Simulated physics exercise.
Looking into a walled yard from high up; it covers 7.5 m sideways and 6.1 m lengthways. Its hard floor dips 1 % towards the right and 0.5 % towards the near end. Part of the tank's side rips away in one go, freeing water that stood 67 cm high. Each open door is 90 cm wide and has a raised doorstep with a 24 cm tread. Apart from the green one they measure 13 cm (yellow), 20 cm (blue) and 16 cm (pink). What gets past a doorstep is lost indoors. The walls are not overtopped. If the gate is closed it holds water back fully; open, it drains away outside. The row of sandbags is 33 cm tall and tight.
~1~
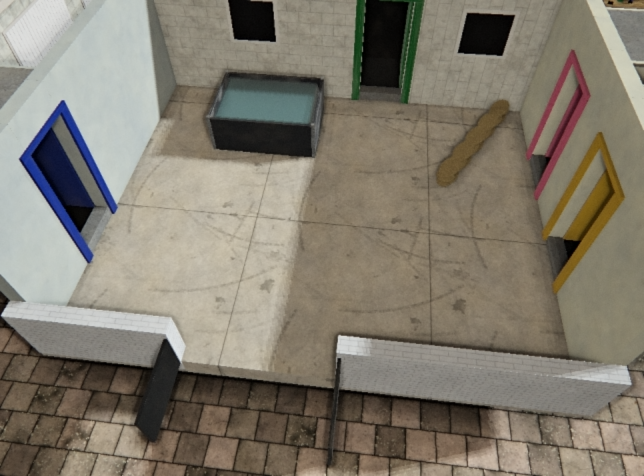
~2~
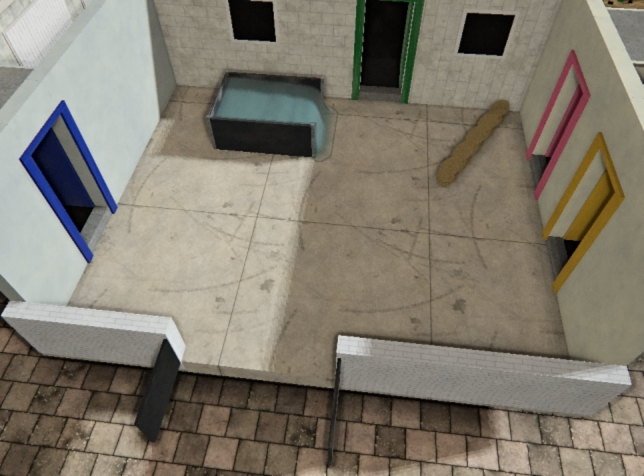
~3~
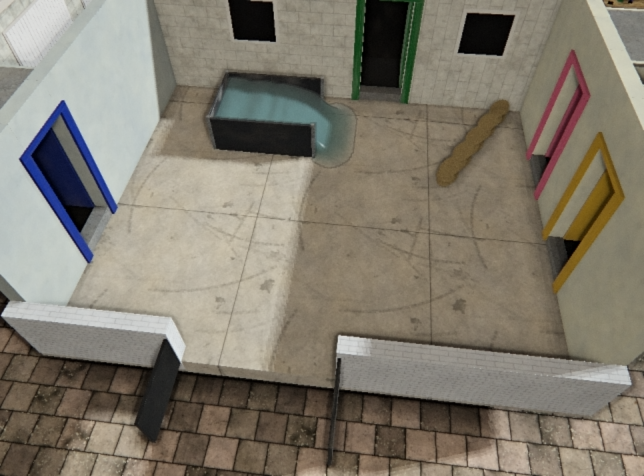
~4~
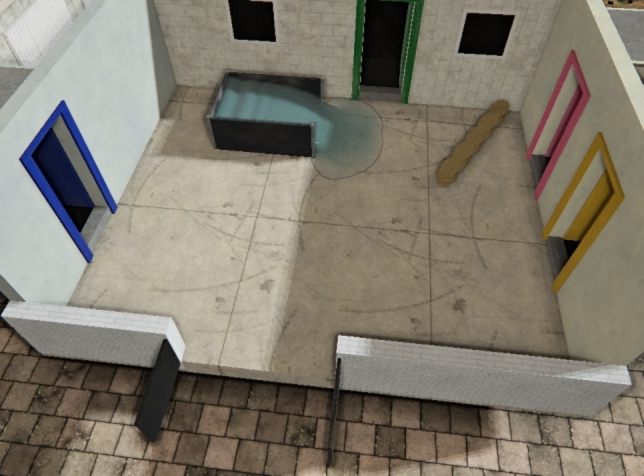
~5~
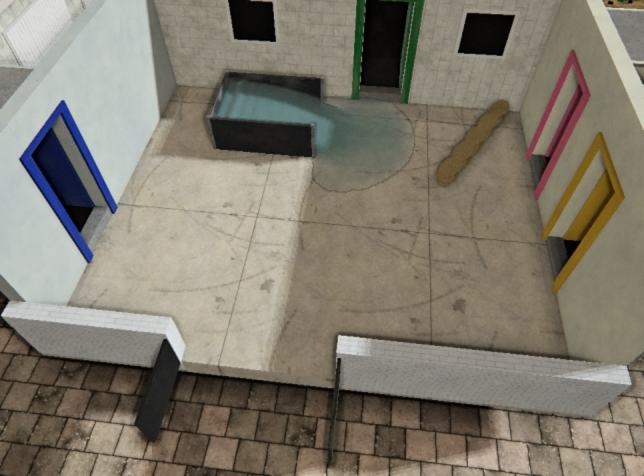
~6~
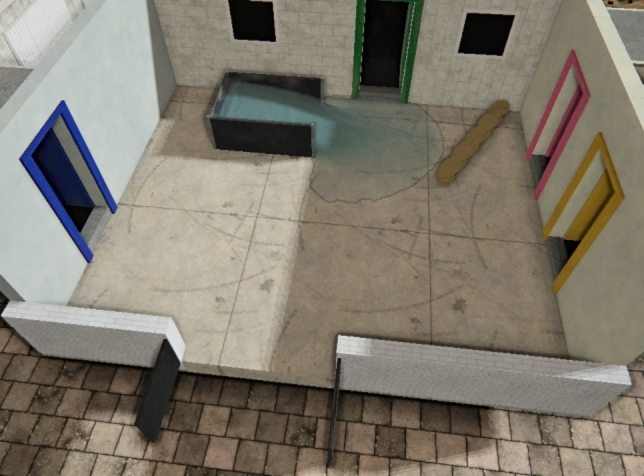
Water pours from the tank's right side and spreads across the yard to the green door.
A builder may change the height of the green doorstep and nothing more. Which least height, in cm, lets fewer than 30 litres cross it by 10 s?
About 12 cm.
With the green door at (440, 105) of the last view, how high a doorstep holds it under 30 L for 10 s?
Roughly 27 cm.
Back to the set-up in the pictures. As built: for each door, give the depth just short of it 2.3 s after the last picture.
Depths in cm: Green 10, yellow 9, blue 0, pink 5.
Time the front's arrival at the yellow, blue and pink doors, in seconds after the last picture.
Yellow 1.4 s, blue not within the 10 s, pink 1.8 s.
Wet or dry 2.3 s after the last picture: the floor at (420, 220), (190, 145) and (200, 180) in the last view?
In that order: Under water, still dry, still dry.
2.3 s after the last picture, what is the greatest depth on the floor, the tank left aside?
Roughly 37 cm.
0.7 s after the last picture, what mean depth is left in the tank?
Roughly 31 cm on average.
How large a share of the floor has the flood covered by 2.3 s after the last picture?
About 35 per cent.
Then, 0.7 s after the last picture water covers 20 % of the floor, deepest (39 cm) near (489, 113); 17 cm at the green door, 0 litres in over its 19 cm doorstep.
Then, 2.3 s after the last picture water covers 35 % of the floor, deepest (37 cm) near (489, 113); 10 cm at the green door, 0 litres in over its 19 cm doorstep.
Then, 9.3 s after the last picture water covers 75 % of the floor, deepest (8 cm) near (551, 299); 4 cm at the green door, 1 litre in over its 19 cm doorstep.
At the green door as built, the water peaked near 19 cm, 2.9 s after the last picture.
Run again over the same 10 s with other heights there, 49 litres in over 10.5 cm, 13 litres over 14.5 cm. The limit of 30 litres is kept from about 12 cm up.
